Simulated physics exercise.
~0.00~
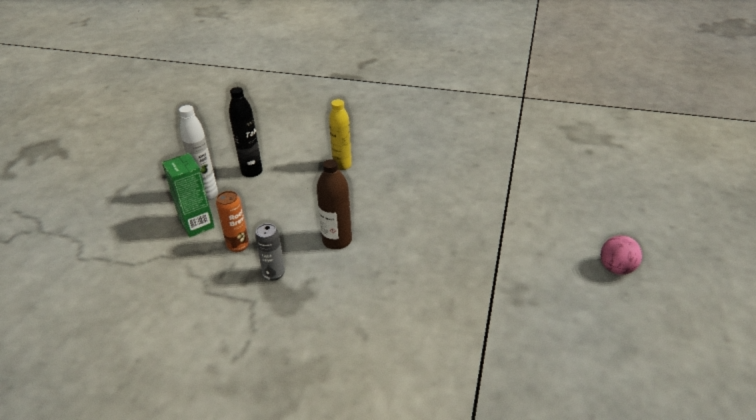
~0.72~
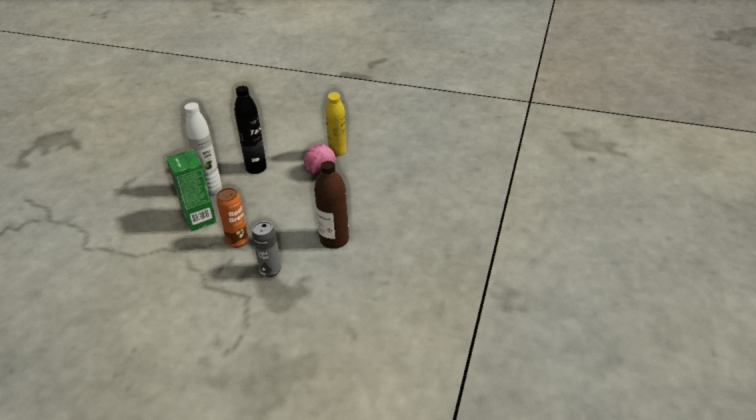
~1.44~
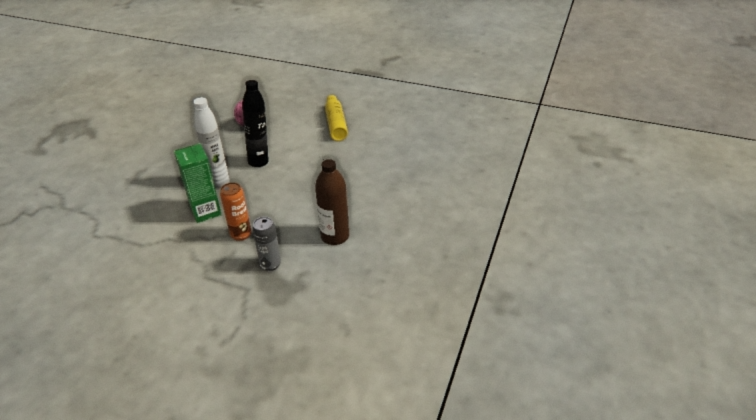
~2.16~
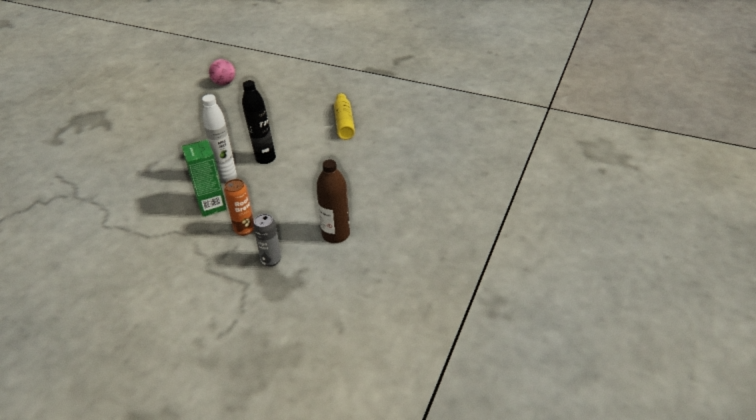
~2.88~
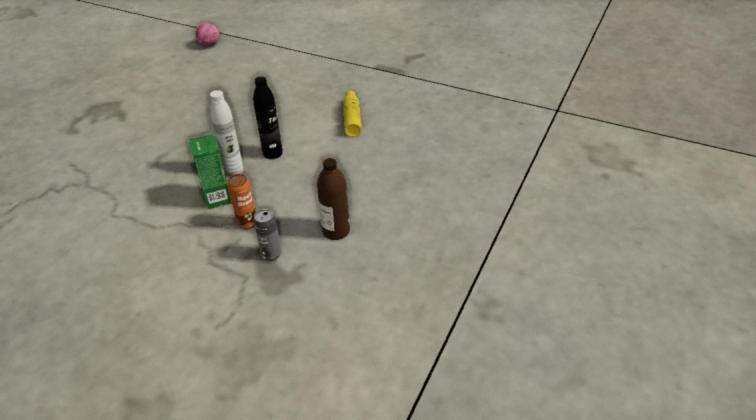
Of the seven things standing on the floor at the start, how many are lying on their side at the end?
One of them is lying on its side at the end, the yellow bottle.
A pink ball rolled left across the concrete floor into a group of bottles, cans and a green carton, knocked over the yellow bottle, and passed behind the black bottle toward the back, leaving the other six things standing.
